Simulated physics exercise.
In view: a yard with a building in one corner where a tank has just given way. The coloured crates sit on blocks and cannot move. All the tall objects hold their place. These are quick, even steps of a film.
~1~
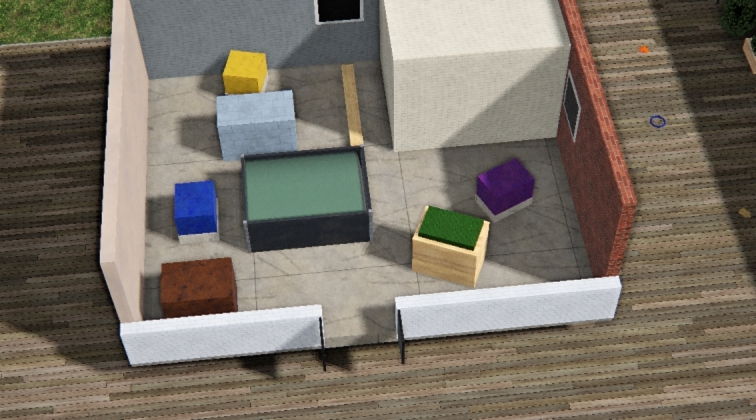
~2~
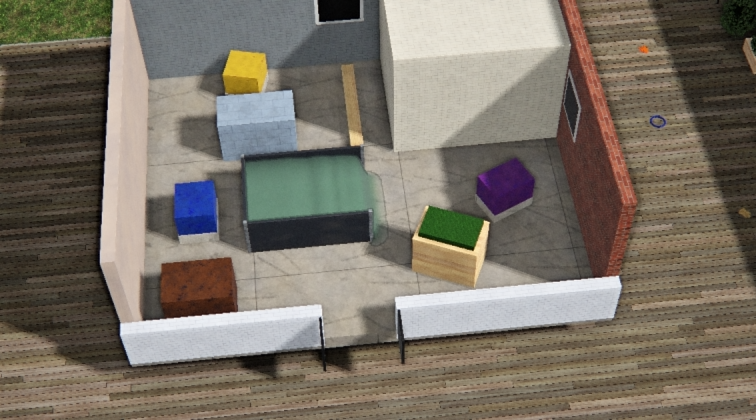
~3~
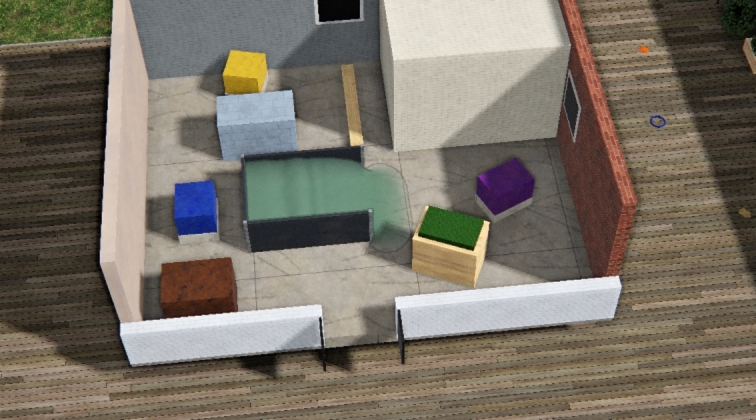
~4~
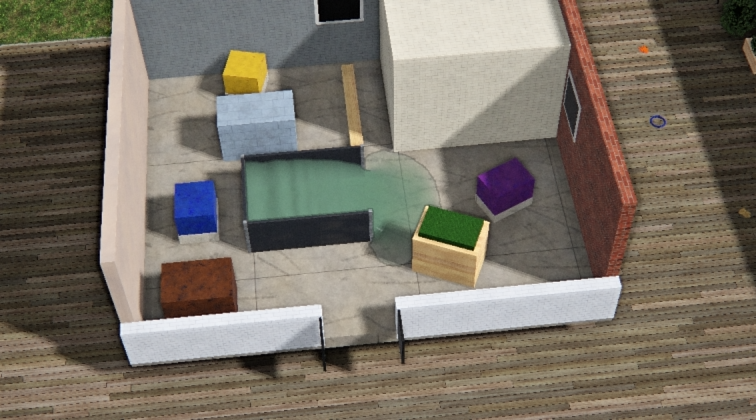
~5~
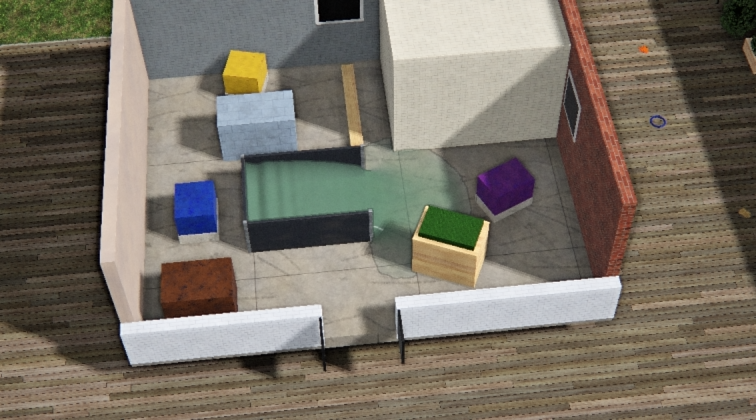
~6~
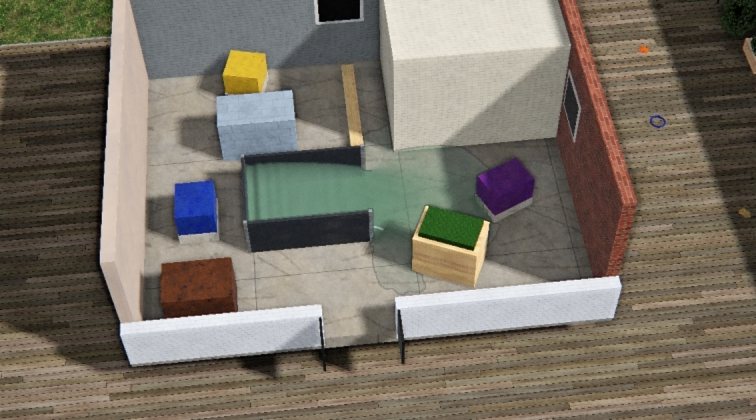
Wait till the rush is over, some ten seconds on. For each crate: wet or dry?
In the end: The blue crate stays dry; the yellow crate stays dry; the purple crate gets wet.
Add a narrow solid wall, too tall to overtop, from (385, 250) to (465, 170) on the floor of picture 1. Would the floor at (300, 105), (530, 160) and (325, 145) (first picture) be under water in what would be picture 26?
In that order: Flooded, wet, awash.
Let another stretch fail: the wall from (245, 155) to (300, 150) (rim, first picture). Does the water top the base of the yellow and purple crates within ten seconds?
The yellow one is wetted, the purple one escapes it.
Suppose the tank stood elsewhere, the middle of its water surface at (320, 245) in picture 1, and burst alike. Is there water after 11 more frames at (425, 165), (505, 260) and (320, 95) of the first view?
In turn: Wet, wet, clear.
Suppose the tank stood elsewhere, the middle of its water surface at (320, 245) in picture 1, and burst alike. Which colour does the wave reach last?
I say the one in blue.
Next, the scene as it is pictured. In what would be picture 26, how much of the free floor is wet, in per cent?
Near 45 in a hundred.
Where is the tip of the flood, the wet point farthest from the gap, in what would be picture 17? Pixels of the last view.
At about (599, 299).
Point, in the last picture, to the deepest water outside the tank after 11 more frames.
I would point to (548, 138).
A moment on, water covers 30 % of the floor; the blue crate not reached, the yellow crate not reached, the purple crate water round its plinth.
Next, water covers 40 % of the floor; the blue crate not reached, the yellow crate not reached, the purple crate water round its plinth.
Then, water covers 45 % of the floor; the blue crate not reached, the yellow crate not reached, the purple crate water round its plinth.
Later, water covers 60 % of the floor; the blue crate water round its plinth, the yellow crate water round its plinth, the purple crate water round its plinth.
In the end, water covers 85 % of the floor; the blue crate stayed above the water, the yellow crate stayed above the water, the purple crate was topped.
